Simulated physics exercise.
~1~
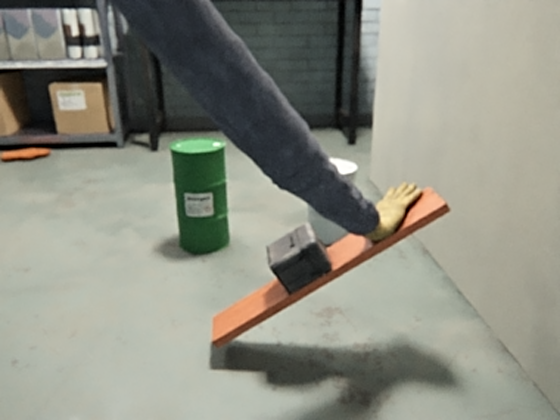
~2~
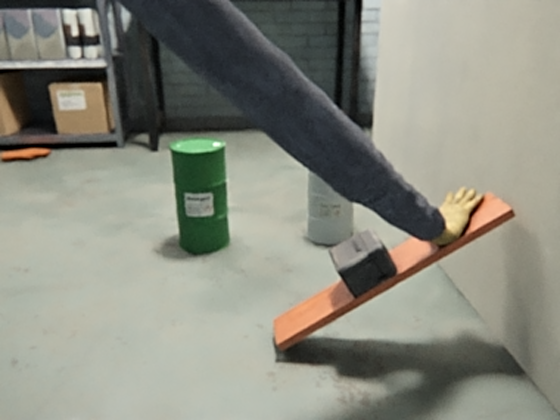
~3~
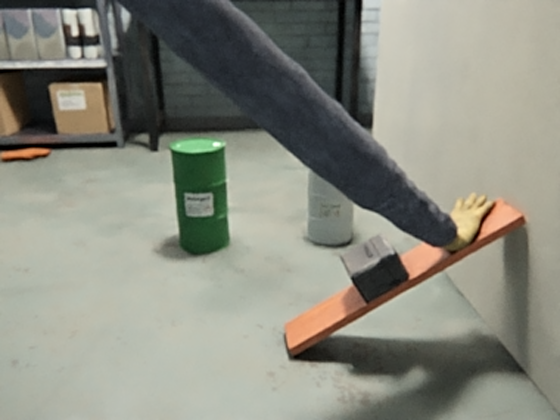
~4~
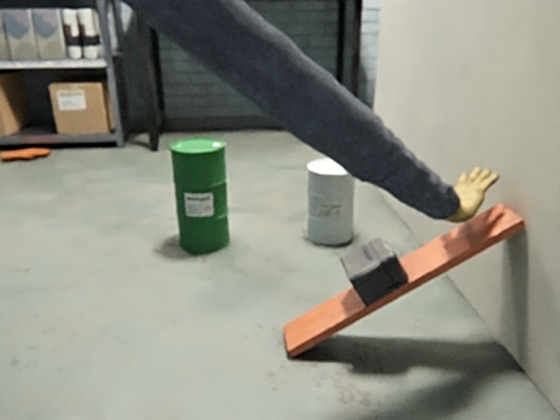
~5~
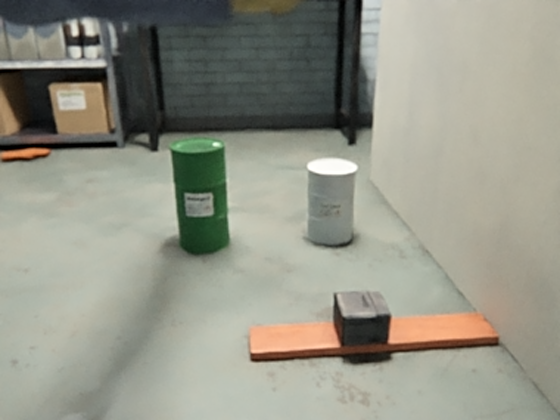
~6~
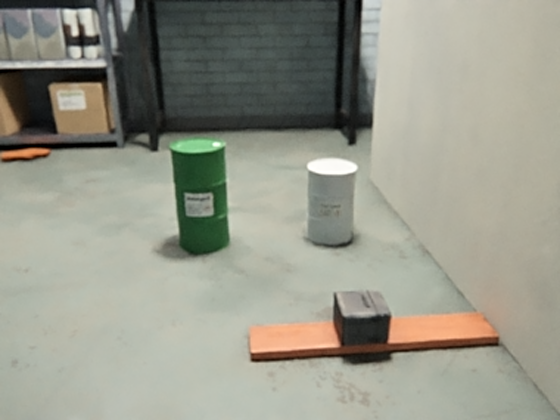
A gloved hand leans an orange plank against the wall, releases it, and it slides flat.
